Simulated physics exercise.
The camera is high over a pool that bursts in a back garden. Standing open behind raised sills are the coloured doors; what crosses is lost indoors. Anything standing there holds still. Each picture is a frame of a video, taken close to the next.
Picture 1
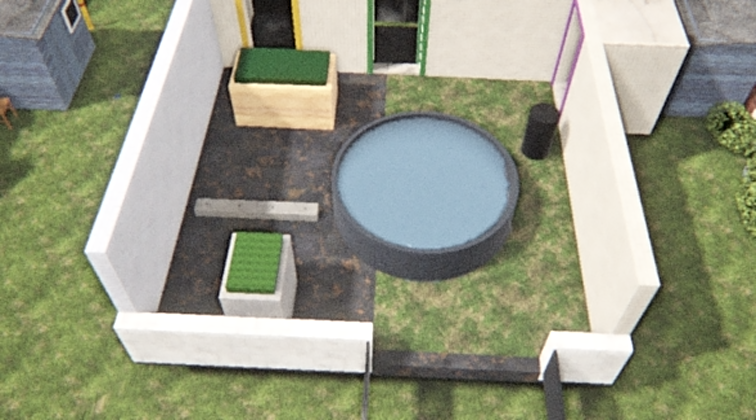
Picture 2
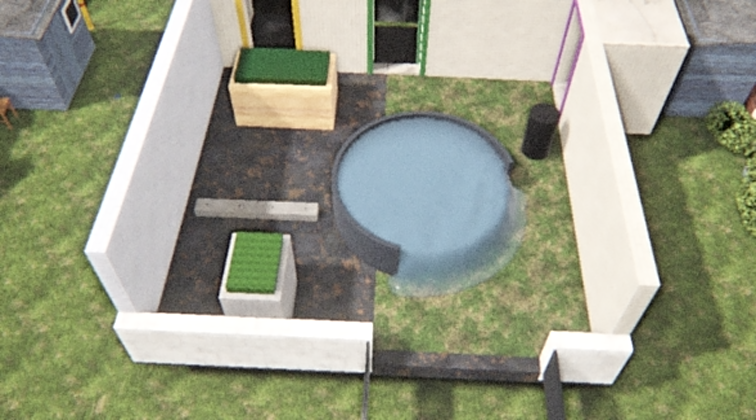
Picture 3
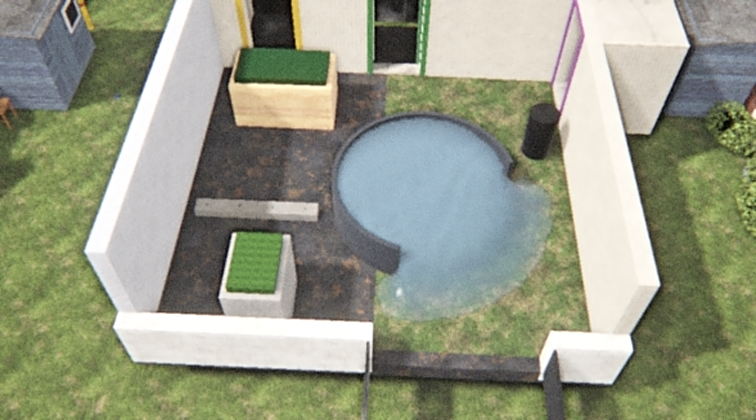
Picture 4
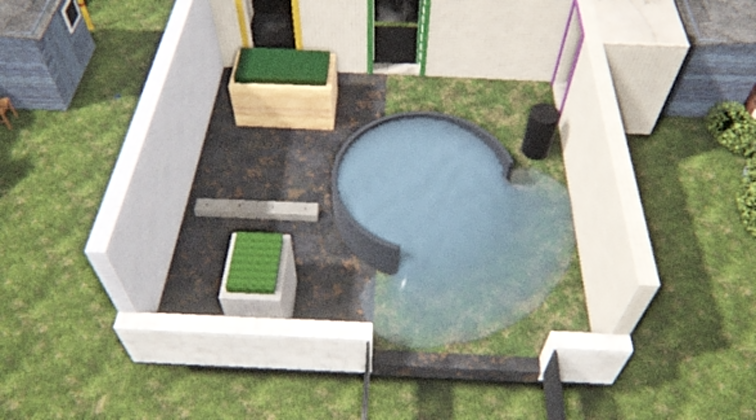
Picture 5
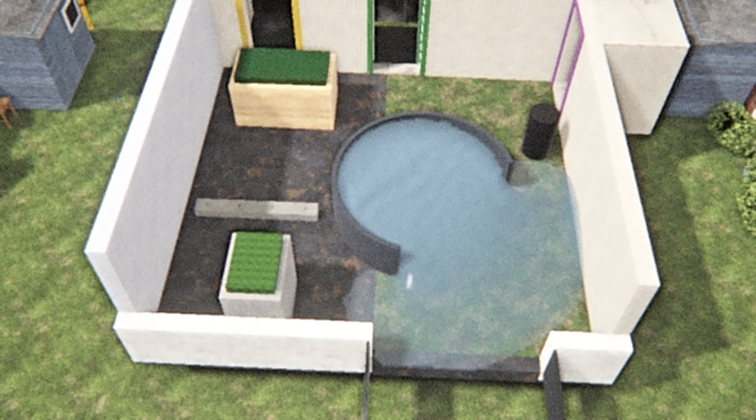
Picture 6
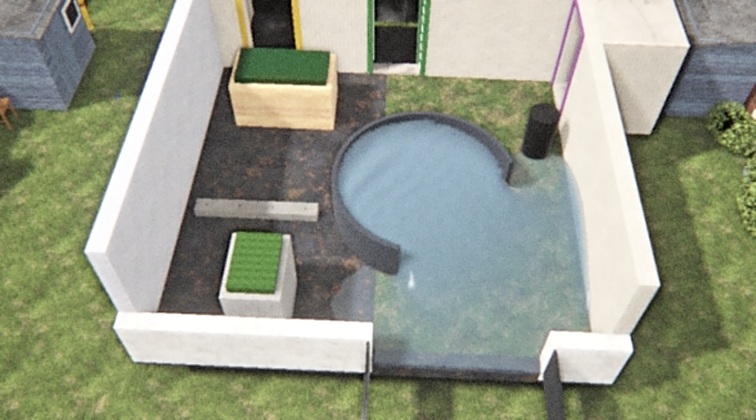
A round, dark-rimmed pool of blue water stands on the grassy right side of a white-walled back garden, seen from high above. To its left, on dark paving, are a wooden planter, a low pale bar and a pale block topped with green, with yellow- and green-framed doors behind. The pool's front-right wall disappears and water pours out, spreading over the grass to the right wall and front sill, while the camera stays still.
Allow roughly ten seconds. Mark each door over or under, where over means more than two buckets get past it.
Purple door - under; yellow door - under; green door - under.
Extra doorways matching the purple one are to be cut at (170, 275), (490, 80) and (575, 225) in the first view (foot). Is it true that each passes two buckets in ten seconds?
Lab note, doors in listed order: Under the limit, under the limit, over the limit.
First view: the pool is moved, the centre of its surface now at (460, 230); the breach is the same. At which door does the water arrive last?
It's the one in yellow.
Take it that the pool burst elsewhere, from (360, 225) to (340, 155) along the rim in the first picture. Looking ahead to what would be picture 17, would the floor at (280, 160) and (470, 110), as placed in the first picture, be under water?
Soaked, then untouched.
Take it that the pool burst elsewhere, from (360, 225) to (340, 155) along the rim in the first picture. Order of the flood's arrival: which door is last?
That's the purple one.
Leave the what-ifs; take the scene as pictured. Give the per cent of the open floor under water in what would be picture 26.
45 %, roughly.
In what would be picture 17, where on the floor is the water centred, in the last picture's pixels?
About (479, 243) in the last view.
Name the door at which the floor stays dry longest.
Answer is the door marked yellow.
A moment on, water covers 30 % of the floor; the purple door not reached, the yellow door not reached, the green door not reached.
Next, water covers 35 % of the floor; the purple door wet at the sill, nothing in, the yellow door not reached, the green door not reached.
Then, water covers 45 % of the floor; the purple door wet at the sill, nothing in, the yellow door not reached, the green door not reached.
Later, water covers 65 % of the floor; the purple door wet at the sill, nothing in, the yellow door not reached, the green door wet at the sill, nothing in.
In the end, water covers 95 % of the floor; the purple door wet at the sill, nothing in, the yellow door wet at the sill, nothing in, the green door under two buckets in.
